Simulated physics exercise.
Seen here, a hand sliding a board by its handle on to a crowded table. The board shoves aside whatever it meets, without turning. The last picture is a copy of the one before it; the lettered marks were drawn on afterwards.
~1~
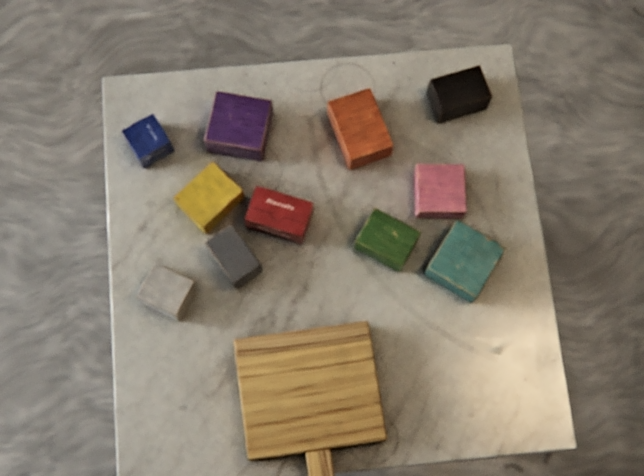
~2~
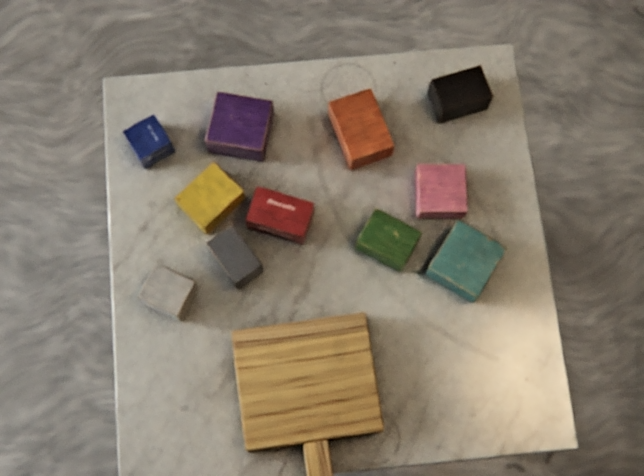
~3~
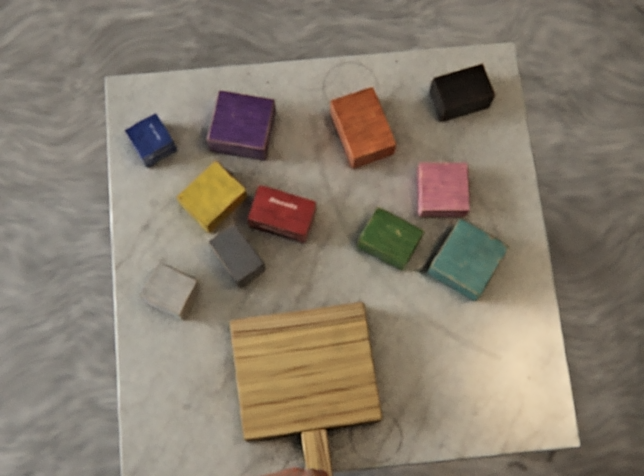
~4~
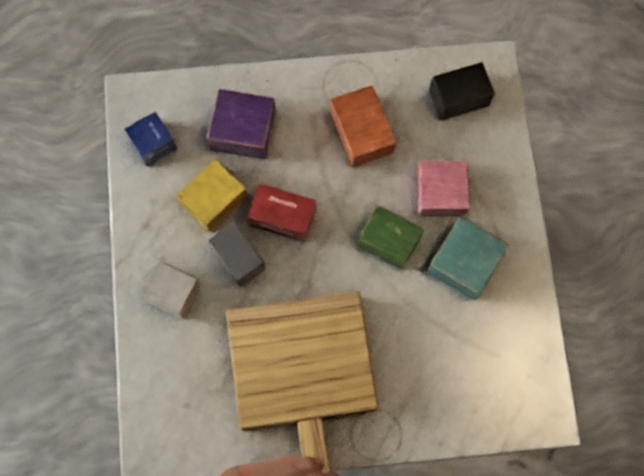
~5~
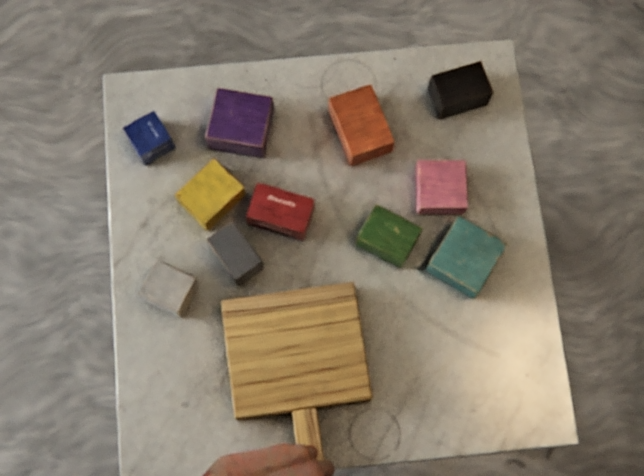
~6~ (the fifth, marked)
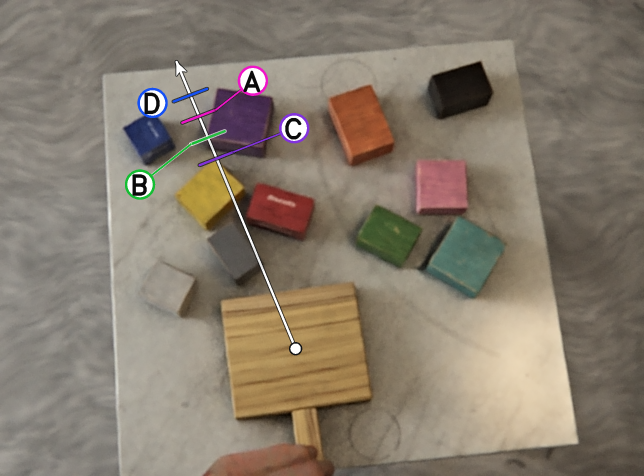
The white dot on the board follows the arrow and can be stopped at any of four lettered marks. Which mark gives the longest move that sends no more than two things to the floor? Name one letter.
It can go as far as B.
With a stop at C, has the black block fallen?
By then, no.
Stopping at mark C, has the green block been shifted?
No.
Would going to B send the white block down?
No.
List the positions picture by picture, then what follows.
The first frame shows black block (459, 94); orange block (360, 129); blue packet (148, 141).
The second frame shows board (307, 380); white block (168, 292).
The third frame shows board (305, 369); turquoise block (468, 260).
The fourth frame shows board (301, 359); grey block (237, 255).
The fifth frame shows board (296, 349); red packet (281, 212); pink block (441, 187); black block (460, 90).
On the marked copy, A at (199, 116); B at (208, 137); C at (216, 158); D at (190, 95); the arrow from (296, 349) to (177, 62); the white dot at (296, 349).
Following B. Soon after the start, board (263, 273); blue packet (146, 134); purple block (240, 115).
Later, board (232, 198); blue packet (109, 84); purple block (234, 71).
In the end, board (210, 142); purple block over the edge; yellow block over the edge; two fallen.
As for the rest, A drops four; C is within the limit but short; D drops four.
